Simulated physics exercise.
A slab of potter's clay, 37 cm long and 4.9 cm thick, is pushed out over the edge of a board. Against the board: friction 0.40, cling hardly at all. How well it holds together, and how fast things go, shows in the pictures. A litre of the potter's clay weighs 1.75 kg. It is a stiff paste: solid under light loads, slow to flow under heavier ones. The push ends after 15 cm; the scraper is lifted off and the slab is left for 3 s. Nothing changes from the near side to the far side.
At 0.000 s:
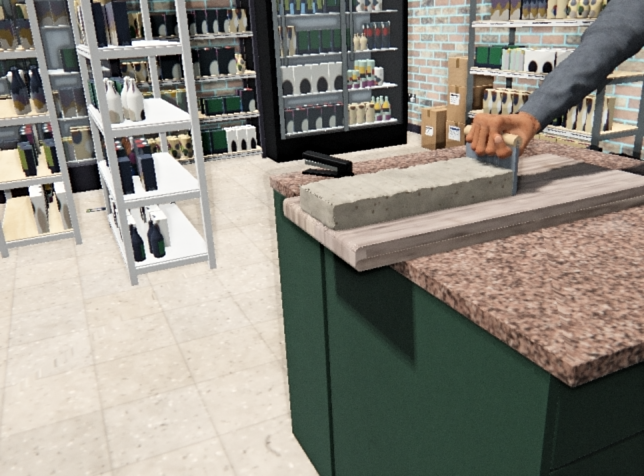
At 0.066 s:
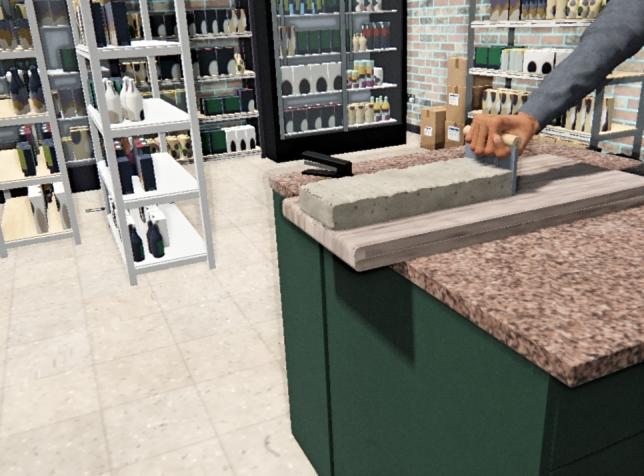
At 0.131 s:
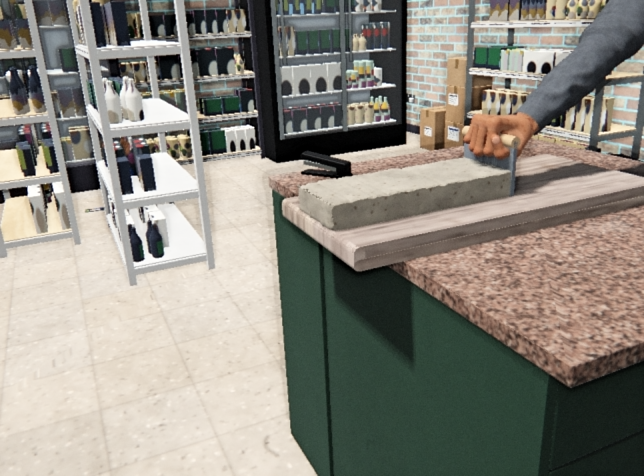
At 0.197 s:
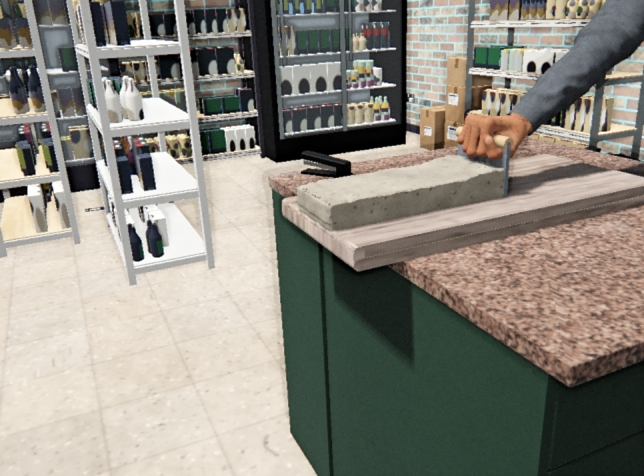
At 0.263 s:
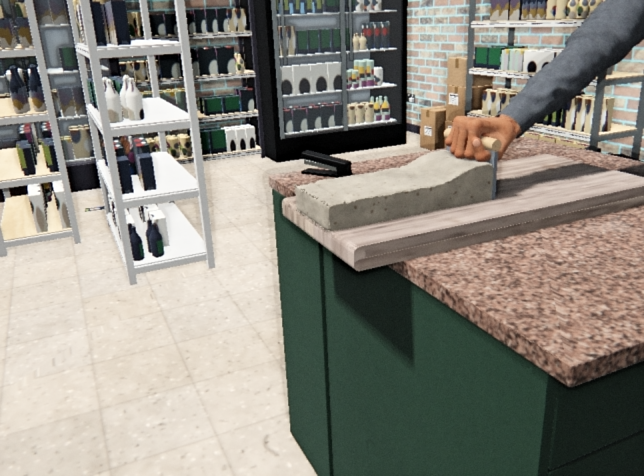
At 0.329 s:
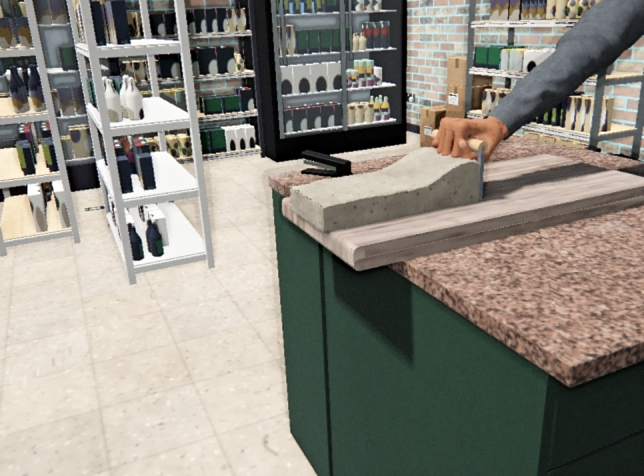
At the start, a hand holds a scraper against the right end of a long gray slab on a wooden board atop a speckled counter, barely moving. The hand then pushes the scraper left, and the slab shortens slightly, its top bulging upward near the scraper and dipping in the middle.
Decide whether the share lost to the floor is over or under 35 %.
Expect under 35 %.
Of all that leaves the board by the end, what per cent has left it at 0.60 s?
Some 90 per cent.
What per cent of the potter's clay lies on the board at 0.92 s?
Some 75 per cent.
After 0.60 s, 75 % lies on the board and 0 % has fallen.
After 0.92 s, 73 % lies on the board and 26 % has fallen.
After 1.24 s, 73 % lies on the board and 27 % has fallen.
After 1.56 s, 73 % lies on the board and 27 % has fallen.
After 3.56 s, 73 % lies on the board and 27 % has fallen.
